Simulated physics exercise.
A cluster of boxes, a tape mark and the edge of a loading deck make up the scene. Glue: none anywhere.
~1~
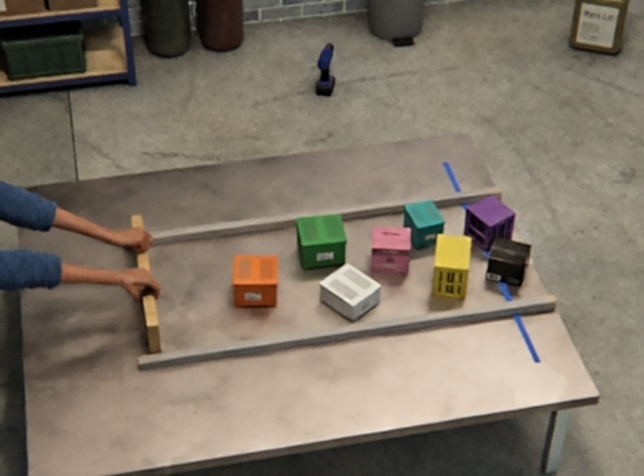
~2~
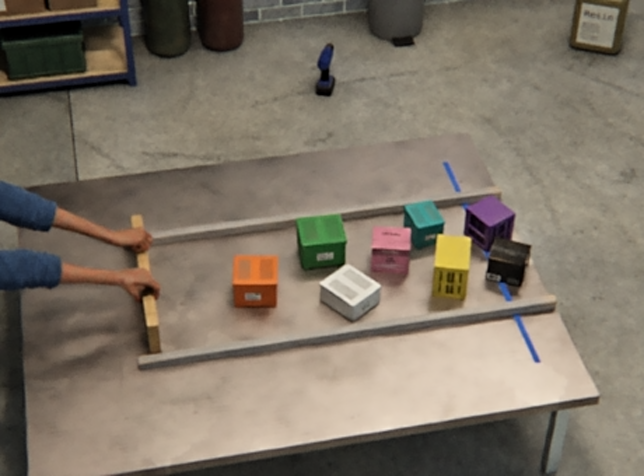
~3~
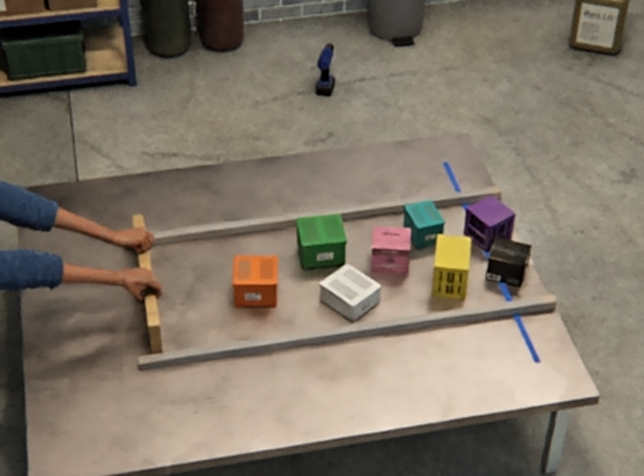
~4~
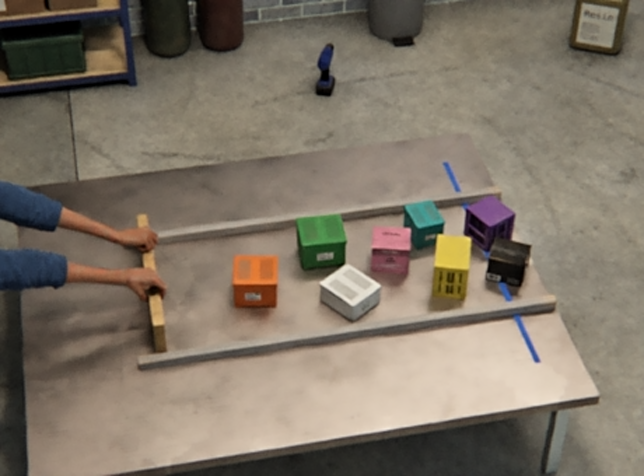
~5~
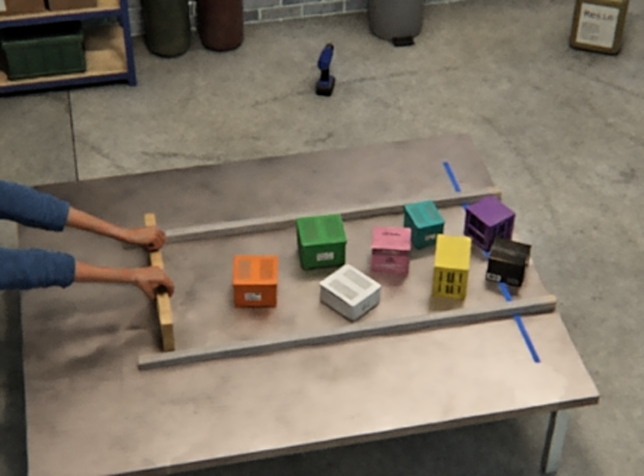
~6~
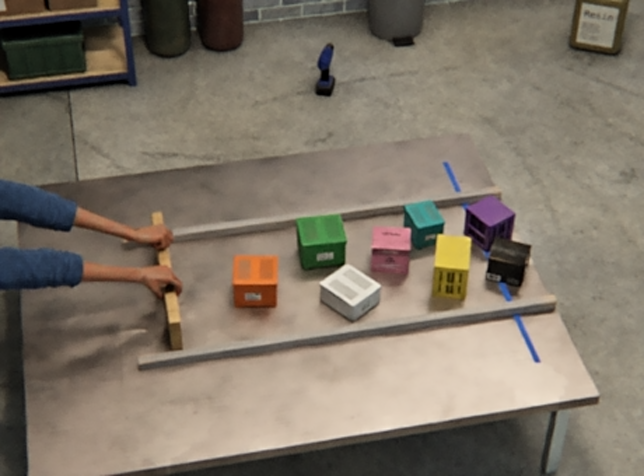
A wooden plank, held by two hands between rails on a table, stayed still at first, then was pushed slightly to the right toward the colourful boxes, which did not move.
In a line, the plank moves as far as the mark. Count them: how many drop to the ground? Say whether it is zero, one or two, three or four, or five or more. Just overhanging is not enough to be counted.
It is five or more.
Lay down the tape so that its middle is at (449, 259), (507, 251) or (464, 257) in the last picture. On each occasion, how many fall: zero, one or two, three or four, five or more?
Well, in the order given, it's either one or two, at least five and either one or two.
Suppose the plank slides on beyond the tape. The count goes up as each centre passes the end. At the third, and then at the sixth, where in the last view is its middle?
At (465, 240) for the third, at (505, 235) for the sixth.
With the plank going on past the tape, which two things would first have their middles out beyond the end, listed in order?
Sequence: Purple crate before black parcel.
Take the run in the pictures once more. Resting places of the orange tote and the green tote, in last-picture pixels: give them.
Middles: Around (510, 242) and around (498, 215).
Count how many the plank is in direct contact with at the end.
Result: 3 in all.
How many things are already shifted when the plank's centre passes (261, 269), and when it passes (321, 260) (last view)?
So far 1, and 3 at the second.
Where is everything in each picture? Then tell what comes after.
The first picture shows black parcel (509, 262); purple crate (489, 224); yellow crate (452, 267); plank (146, 285); tape (488, 254).
The second picture shows purple crate (489, 224); white tote (350, 293).
The third picture shows yellow crate (452, 267); pink box (391, 250).
The fourth picture shows black parcel (509, 262); orange tote (256, 282).
The fifth picture shows purple crate (489, 224); green tote (321, 242).
The sixth picture shows black parcel (509, 262); purple crate (489, 224); yellow crate (452, 267); plank (167, 282); tape (488, 254).
Soon after, none off yet; black parcel at rest near (509, 262); purple crate at rest near (489, 224); yellow crate at rest near (452, 267).
By the end, the number that fall off is five or more; fallen, pink box, turquoise tote, yellow crate, purple crate and black parcel.
